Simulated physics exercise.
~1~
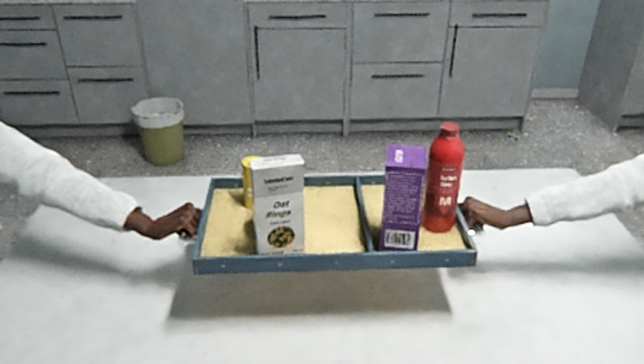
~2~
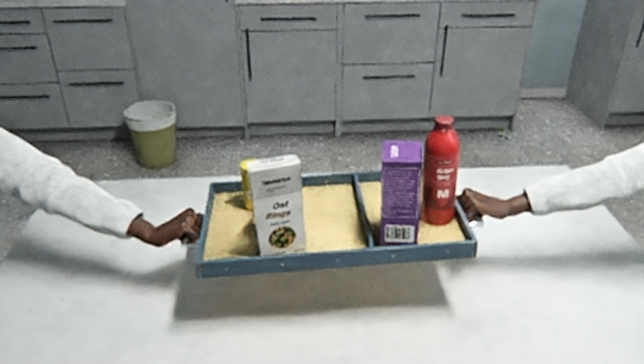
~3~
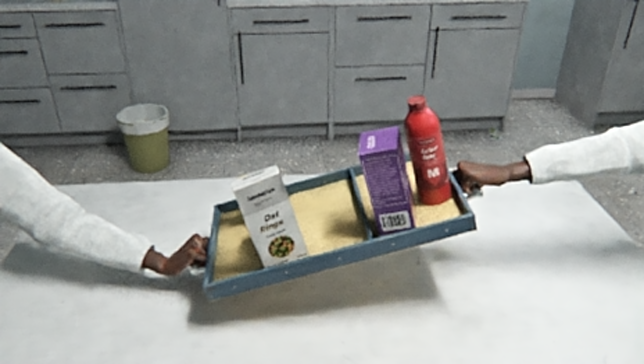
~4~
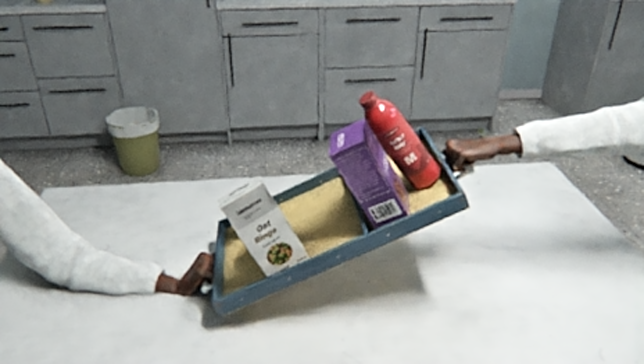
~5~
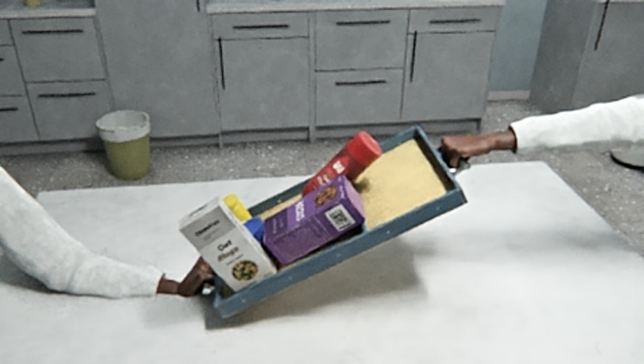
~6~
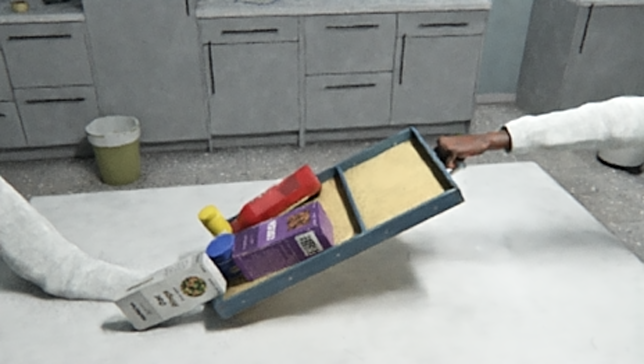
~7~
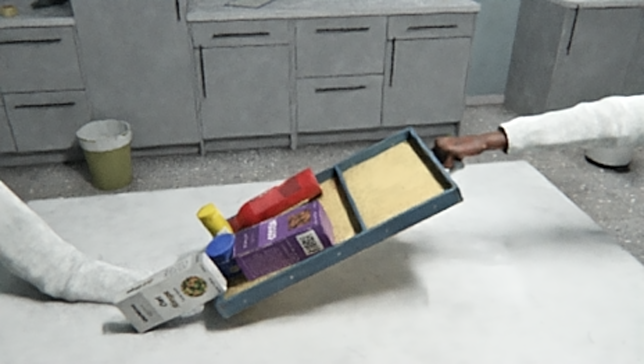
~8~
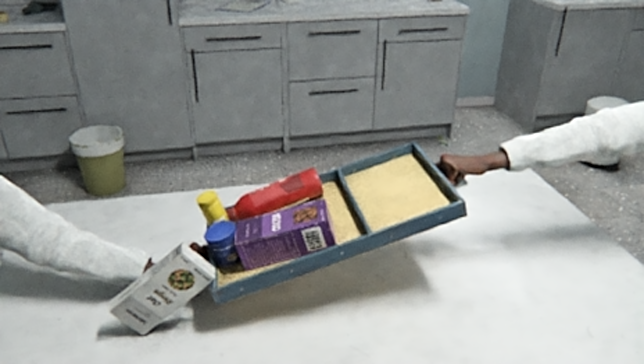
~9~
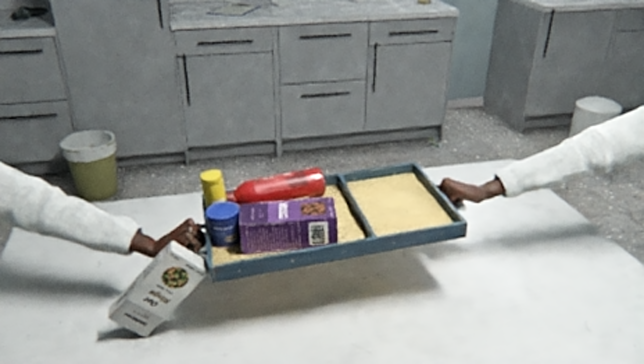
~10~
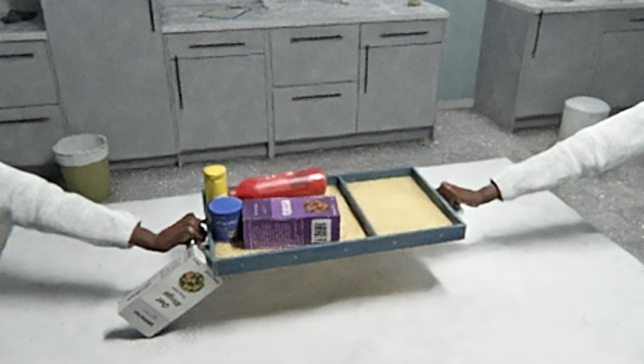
In a grey kitchen, two hands tipped a divided tray down to the left above a white table, and the items slid and toppled leftward, a white packet going over the edge, before the tray levelled with the red bottle and purple carton lying beside the upright yellow shaker and blue tin.
